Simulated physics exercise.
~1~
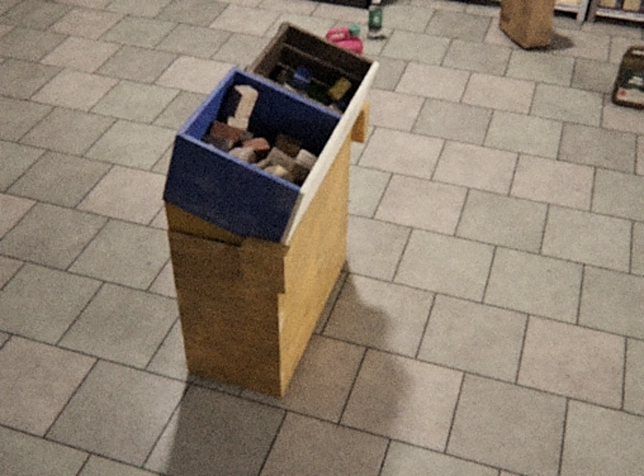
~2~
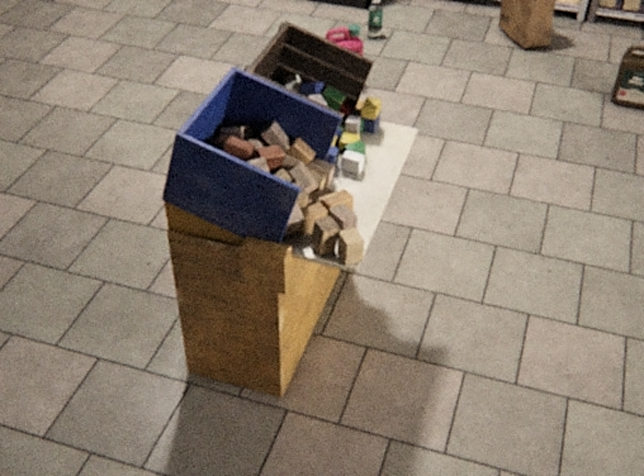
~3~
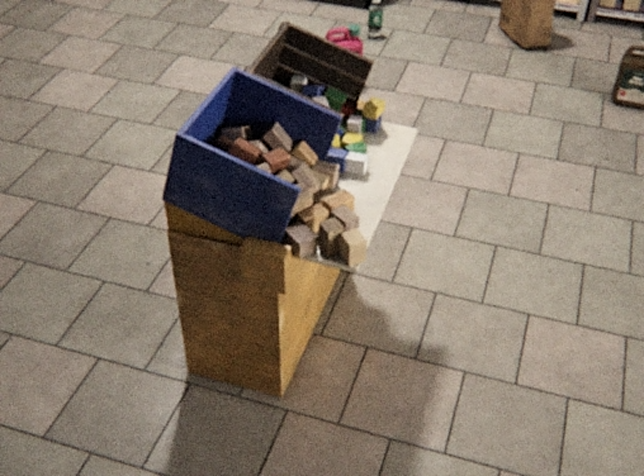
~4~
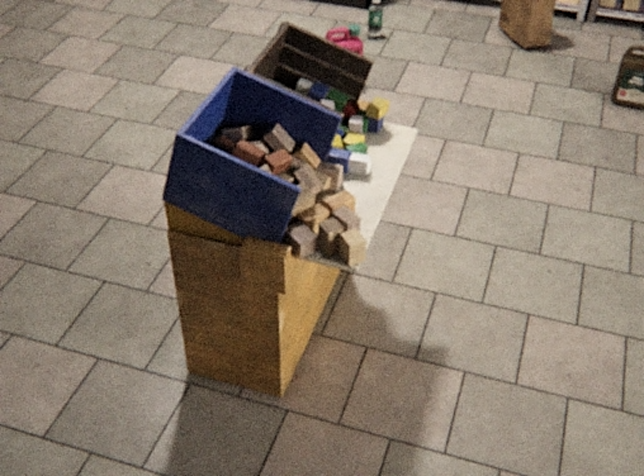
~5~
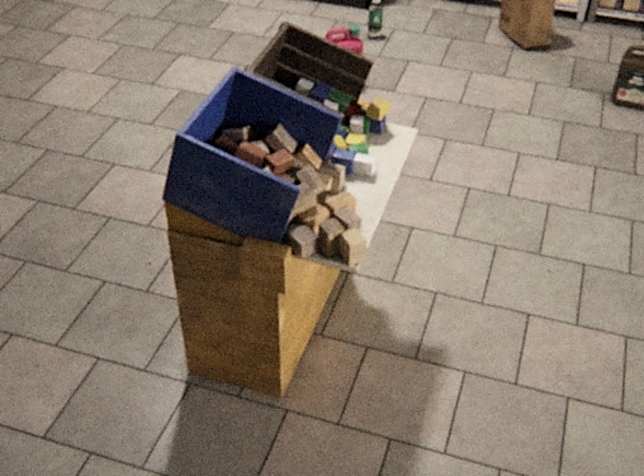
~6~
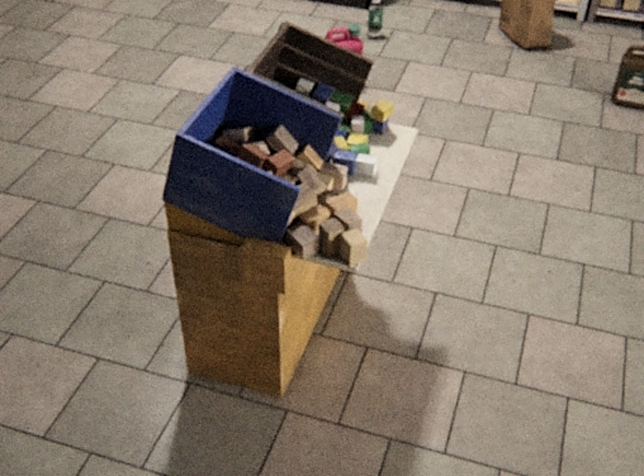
We see a blue bin and a black bin tilted on a wooden stand as a pale flap swings down to the right, letting wooden blocks and colourful toy bricks slide partly out onto it, where they settle in piles without falling to the tiled floor.
